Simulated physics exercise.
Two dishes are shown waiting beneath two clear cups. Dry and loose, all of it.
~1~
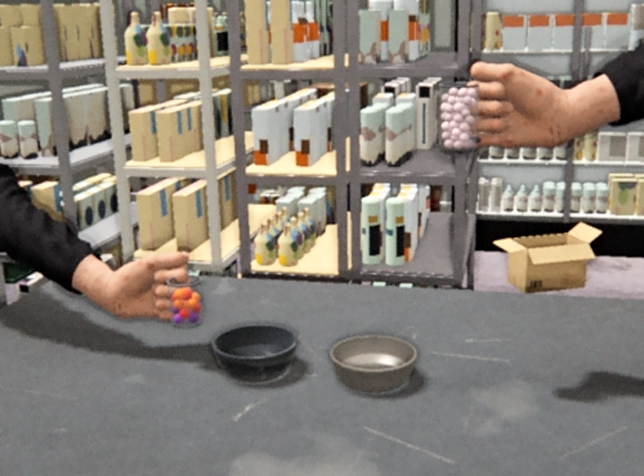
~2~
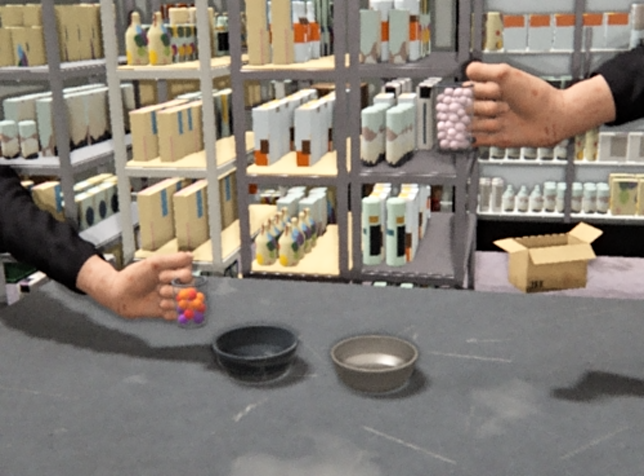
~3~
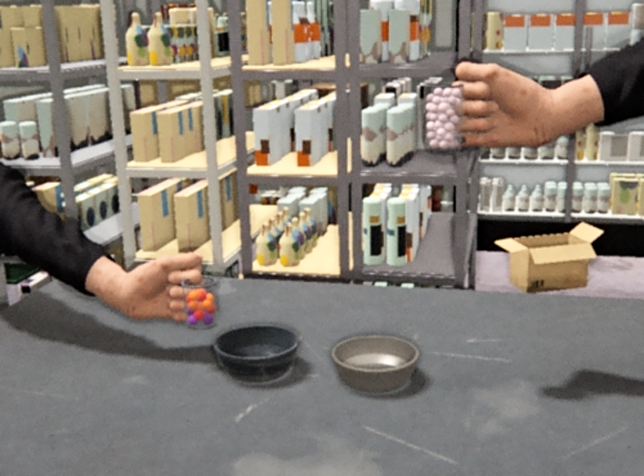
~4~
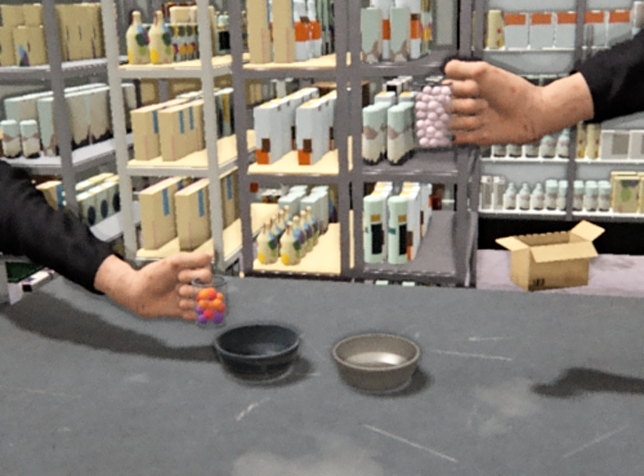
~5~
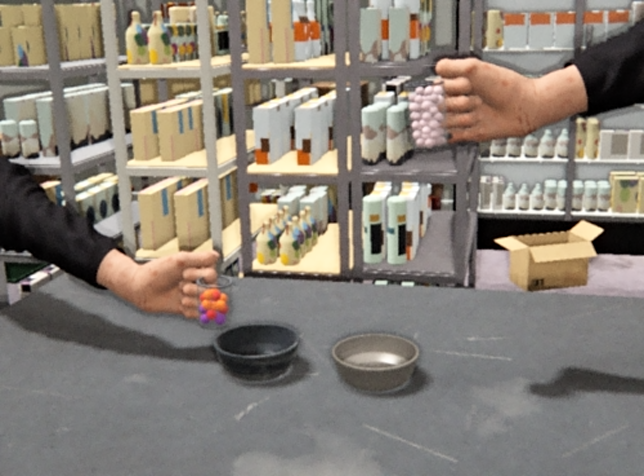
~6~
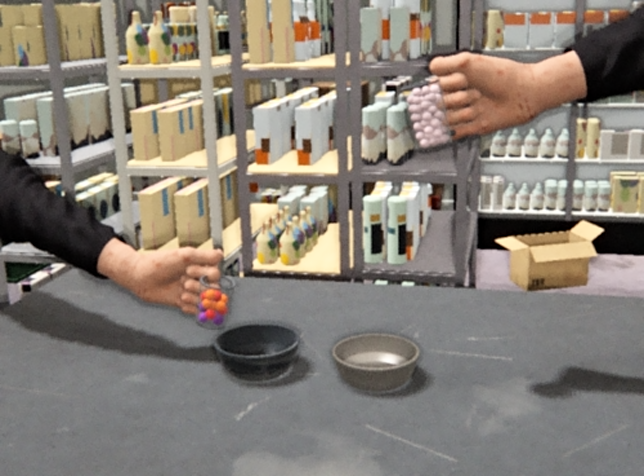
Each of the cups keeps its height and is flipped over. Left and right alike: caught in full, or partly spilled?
One by one: On the left the dish: Full capture, right: Partial capture.
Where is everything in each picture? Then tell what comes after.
The first picture shows left dish at (242, 360), empty; left cup at (186, 302), holding gumballs, just above its dish; right dish at (366, 373), empty; right cup at (458, 117), holding sugar pearls, high above its dish.
The second picture shows left cup at (191, 302), upright; right cup at (454, 117), upright.
The third picture shows left cup at (201, 303), upright; right cup at (443, 117), upright.
The fourth picture shows left cup at (211, 302), upright; right cup at (433, 115), upright.
The fifth picture shows left cup at (214, 303), tipped 5°; right cup at (427, 116), tipped 5°.
The sixth picture shows left dish at (244, 359); left cup at (214, 302), tipped 13°; right dish at (368, 371); right cup at (428, 115), tipped 13°.
Then, 0.43 s after the last picture, left, all still in the cup; right, all still in the cup.
Then, 0.89 s after the last picture, left, all still in the cup; right, nearly all still in the cup, a stray few in the air.
Then, 1.44 s after the last picture, left, all in the dish; right, about a third in the dish, a small part outside the dish, about two thirds in the air.
By the end, left, all in the dish, none outside the dish; right, about two thirds in the dish, about a third outside the dish.
